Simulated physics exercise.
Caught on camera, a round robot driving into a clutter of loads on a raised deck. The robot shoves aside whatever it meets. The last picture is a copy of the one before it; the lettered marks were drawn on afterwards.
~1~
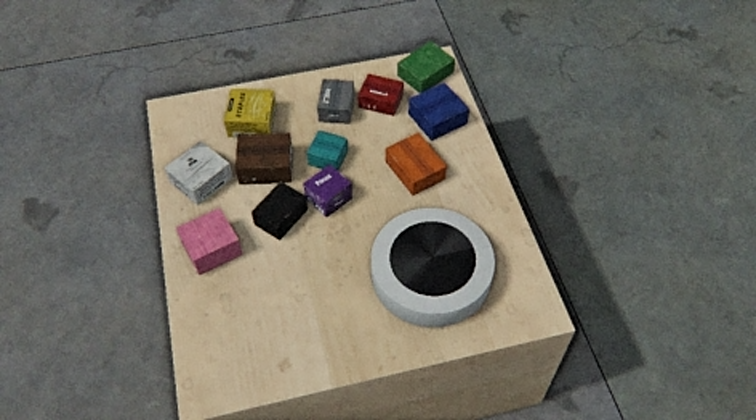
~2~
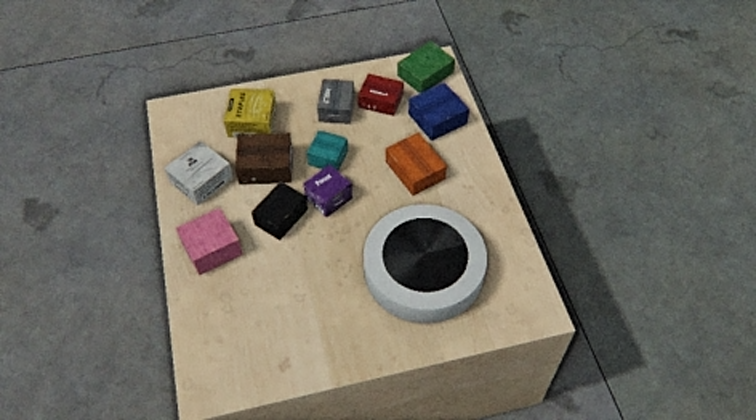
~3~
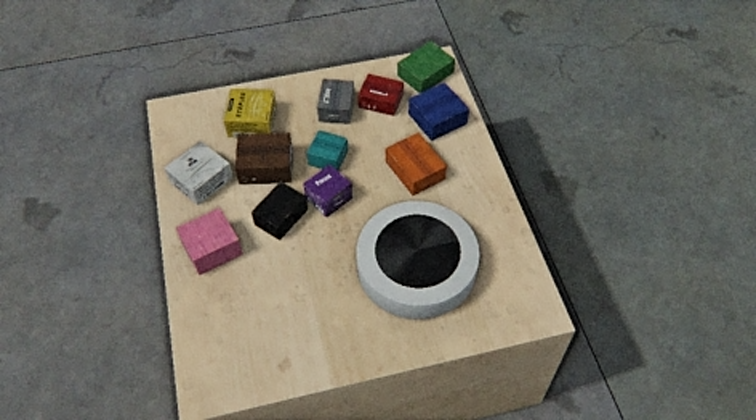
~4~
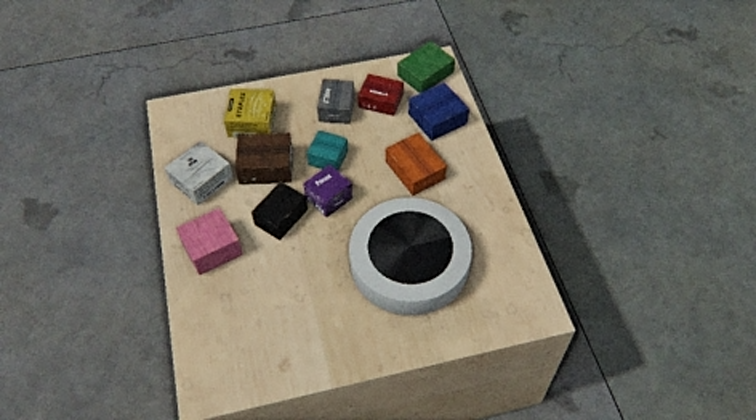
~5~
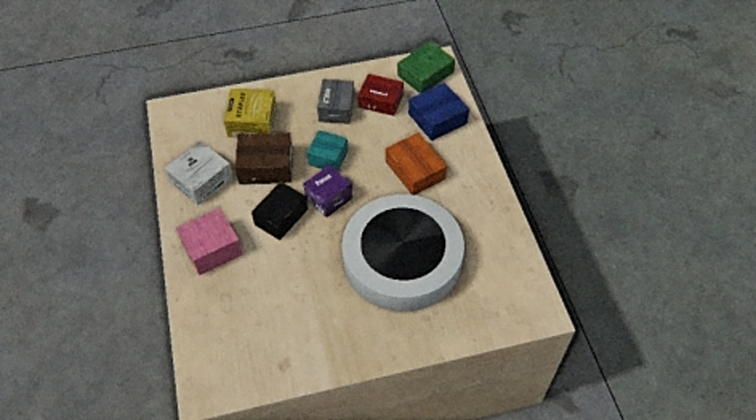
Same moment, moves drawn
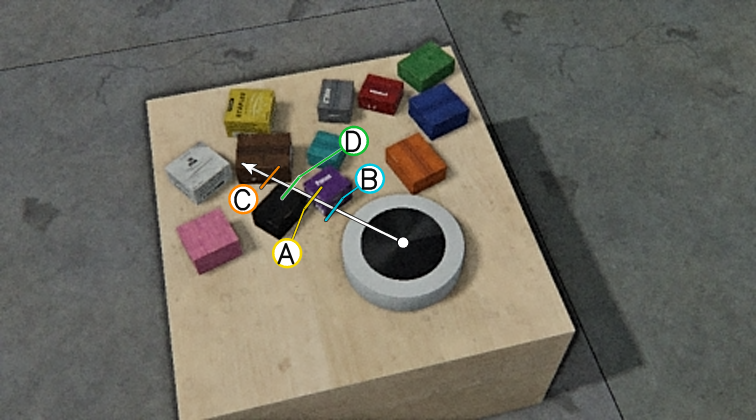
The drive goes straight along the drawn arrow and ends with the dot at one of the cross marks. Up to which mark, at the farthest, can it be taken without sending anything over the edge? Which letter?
As far as tick C.
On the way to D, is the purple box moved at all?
By then, yes.
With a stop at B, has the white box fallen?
By then, no.
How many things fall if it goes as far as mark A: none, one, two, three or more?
By then, none.
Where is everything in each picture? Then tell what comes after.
In the first picture, pink crate (210, 241); black parcel (280, 210); yellow box (251, 113).
In the second picture, robot (425, 262); blue parcel (438, 112).
In the third picture, robot (417, 258); green crate (426, 68).
In the fourth picture, robot (410, 255); grey parcel (337, 102).
In the fifth picture, robot (403, 251); red parcel (381, 95); white box (199, 173); turquoise box (328, 151).
On the marked copy, A at (313, 198); B at (334, 209); C at (270, 177); D at (291, 187); the arrow from (403, 243) to (243, 164); the white dot at (403, 243).
Taking C. A third of the way, robot (354, 227); purple box (313, 179); green crate (426, 68).
Two thirds of the way, robot (306, 203); yellow box (240, 101); white box (196, 173).
When it is over, robot (272, 187); white box (167, 168); yellow box (236, 93); nothing has fallen.
As for the rest, A is safe but short; B is safe but short; D is safe but short.
